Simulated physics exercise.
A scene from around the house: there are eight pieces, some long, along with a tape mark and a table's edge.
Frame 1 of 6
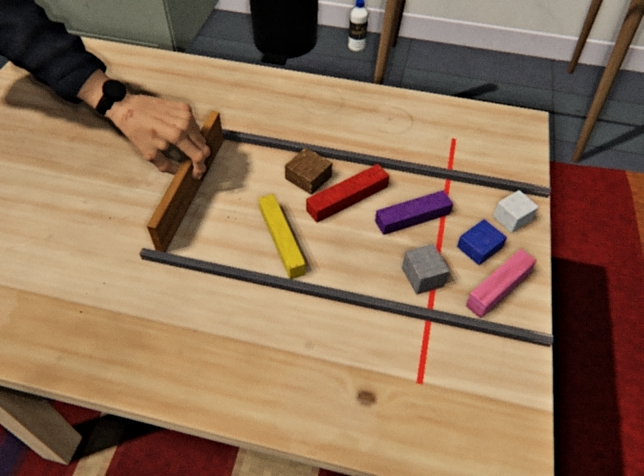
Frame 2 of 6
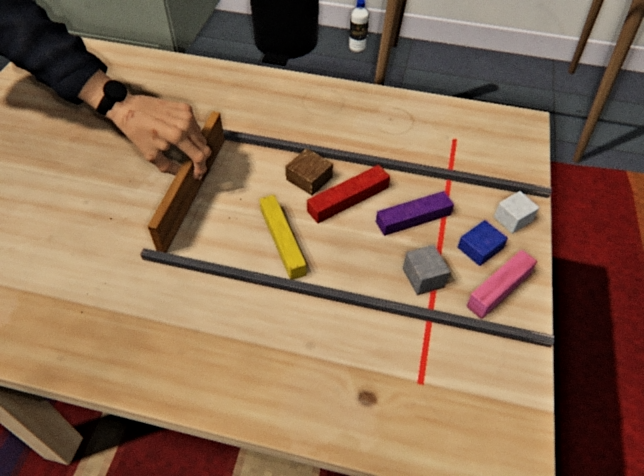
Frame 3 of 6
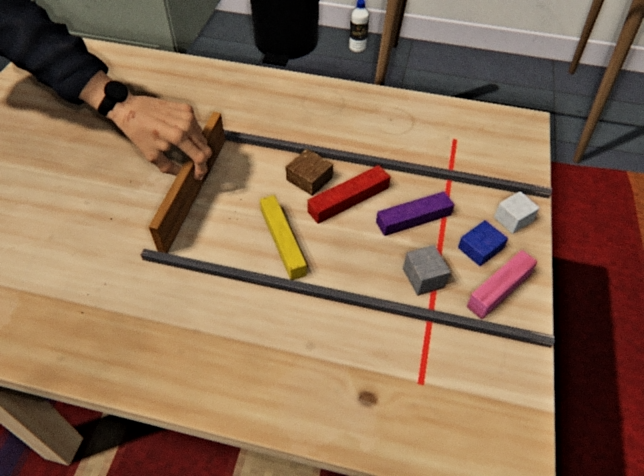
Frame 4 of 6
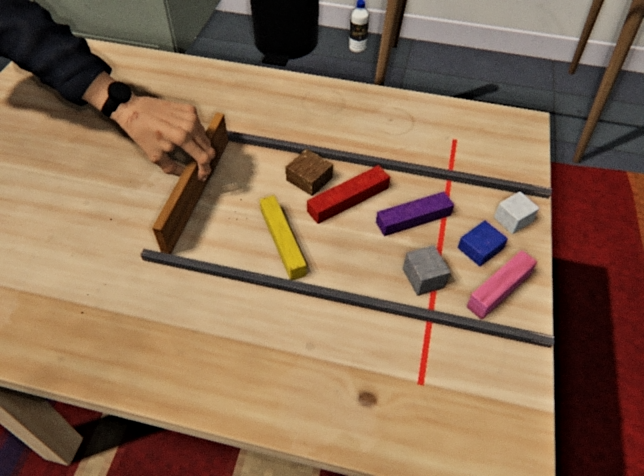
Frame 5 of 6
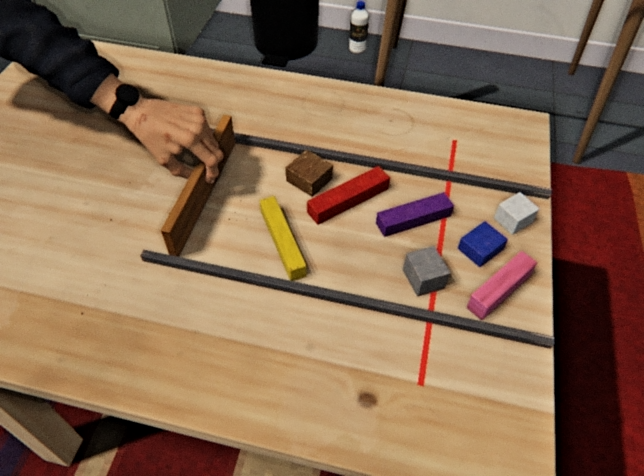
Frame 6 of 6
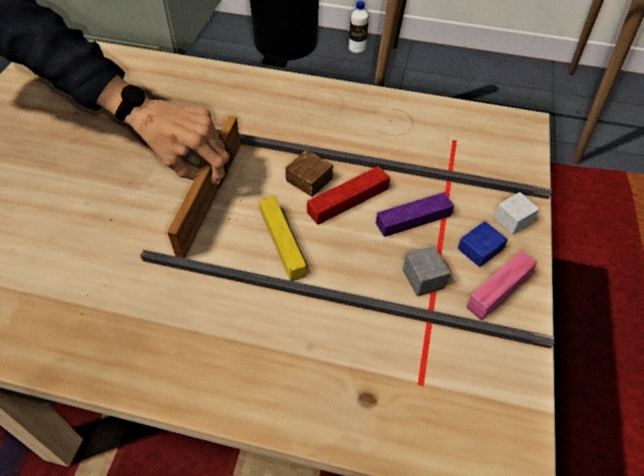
At the start, a hand holds an upright wooden board at the left end of two dark rails on a table, with eight coloured blocks and bars lying to its right, some around a red line. The hand then slides the board slightly right, while the pieces stay still, untouched.
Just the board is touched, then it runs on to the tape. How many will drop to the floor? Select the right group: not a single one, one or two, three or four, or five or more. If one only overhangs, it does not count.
The right group is not a single one.
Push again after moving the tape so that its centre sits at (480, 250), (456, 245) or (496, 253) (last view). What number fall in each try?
Down on the floor: 3, 0 and 4.
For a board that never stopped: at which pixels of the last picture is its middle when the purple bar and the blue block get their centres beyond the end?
Purple bar: (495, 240); blue block: (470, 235).
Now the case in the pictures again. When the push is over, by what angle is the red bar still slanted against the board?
Close to 25°.
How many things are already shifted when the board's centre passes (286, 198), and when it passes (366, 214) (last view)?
I count 2 first and 4 after.
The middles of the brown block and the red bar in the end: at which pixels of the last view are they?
The brown block finishes at (466, 197); the red bar finishes at (491, 220).
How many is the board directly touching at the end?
Contact count: 2.
A little later, none off yet; white block at rest near (516, 213); pink stick at rest near (502, 285); blue block at rest near (482, 244).
Next, none off yet; white block at rest near (516, 213); pink stick at rest near (502, 285); blue block moving near (491, 246).
When it is over, the number that fall off is zero.
